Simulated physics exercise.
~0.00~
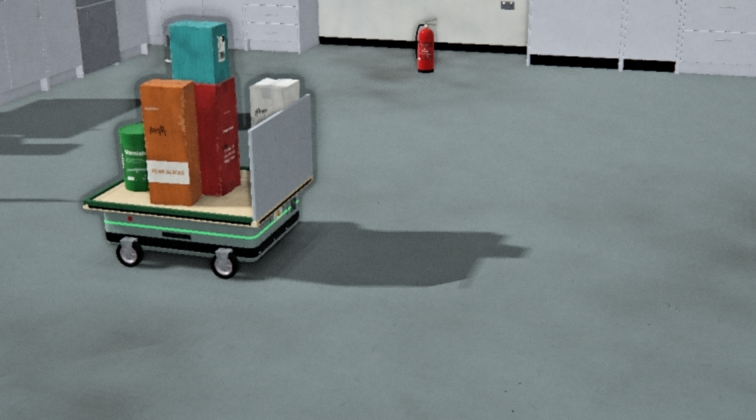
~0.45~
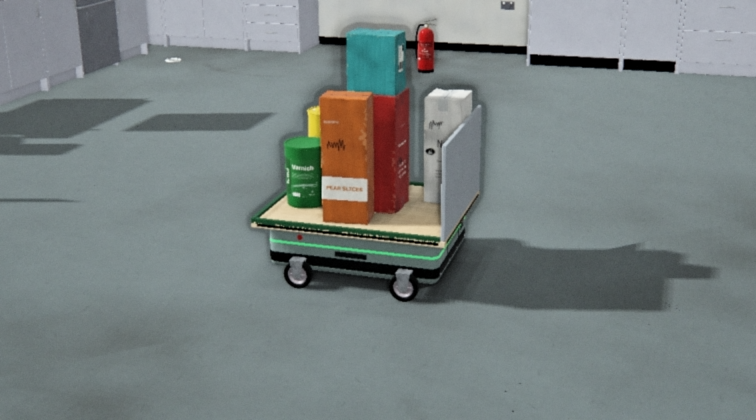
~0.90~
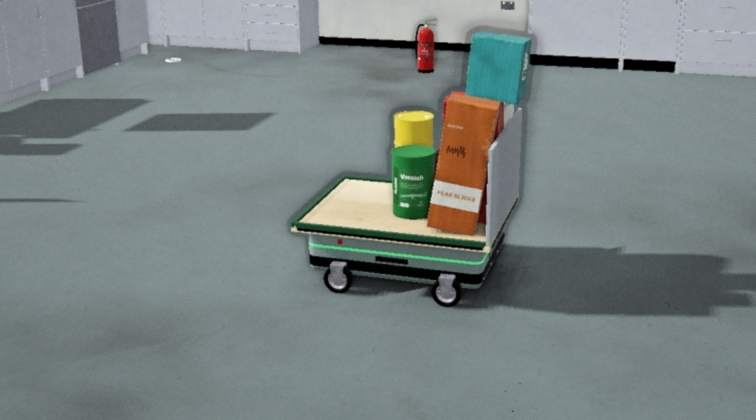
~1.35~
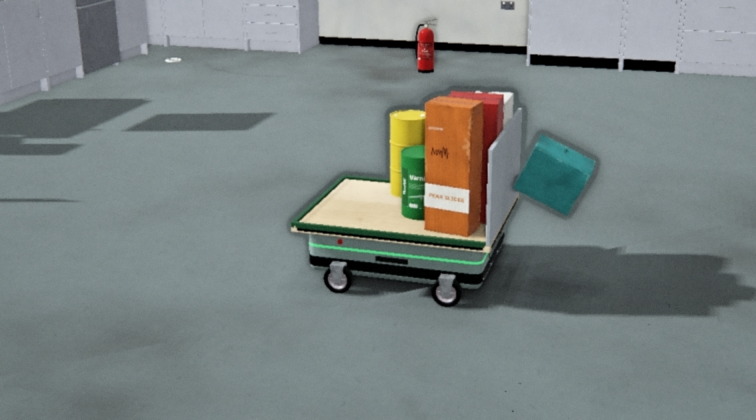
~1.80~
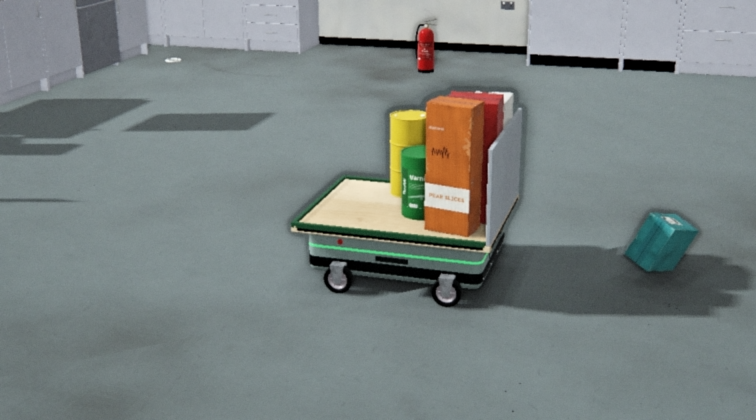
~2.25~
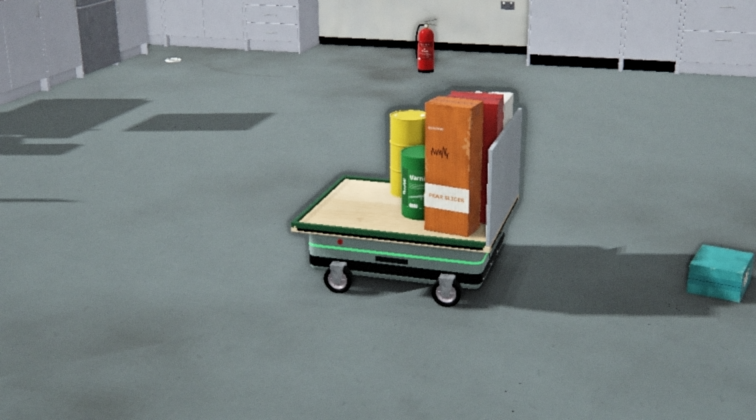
Turquoise box tumbling over the front board of a stopping robot cart onto the floor as the other items slide but stay aboard.
